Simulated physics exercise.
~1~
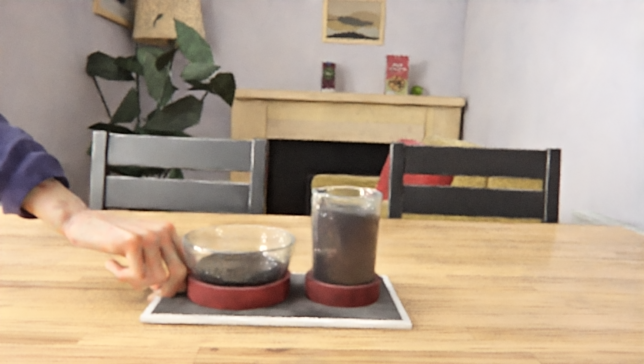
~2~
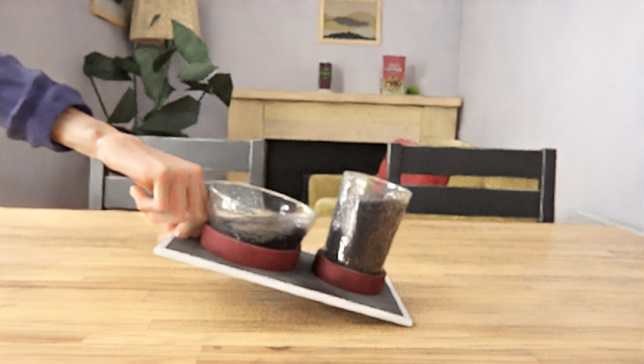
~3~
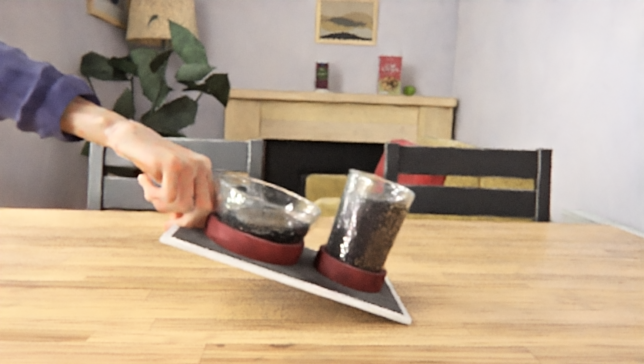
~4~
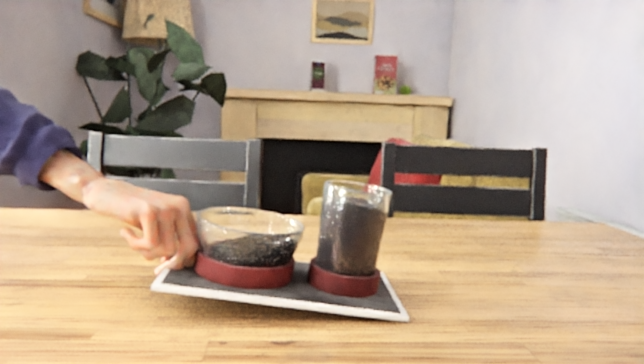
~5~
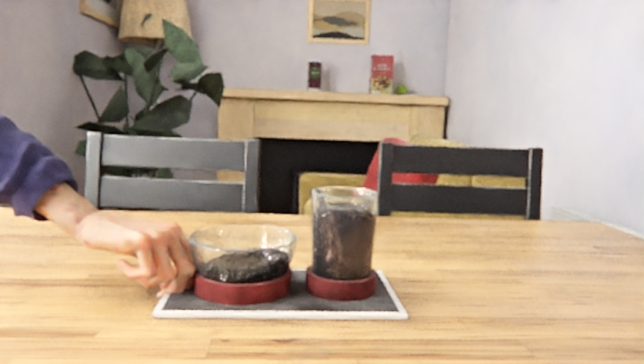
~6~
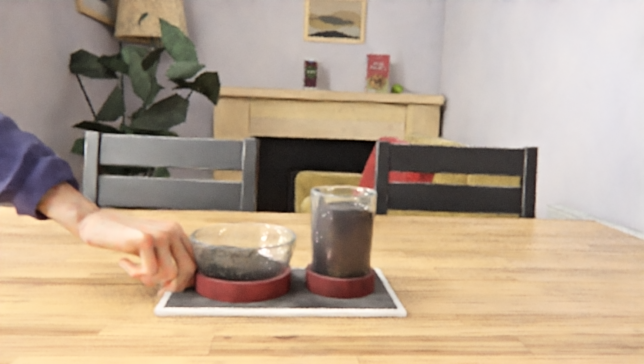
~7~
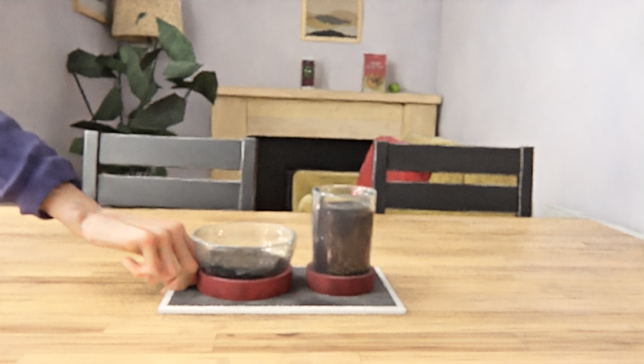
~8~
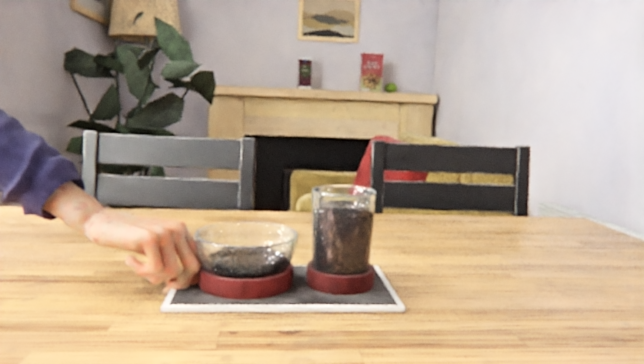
Tray holding a round bowl and drinking glass of dark liquid being tilted up at its left edge by a hand, then lowered flat.
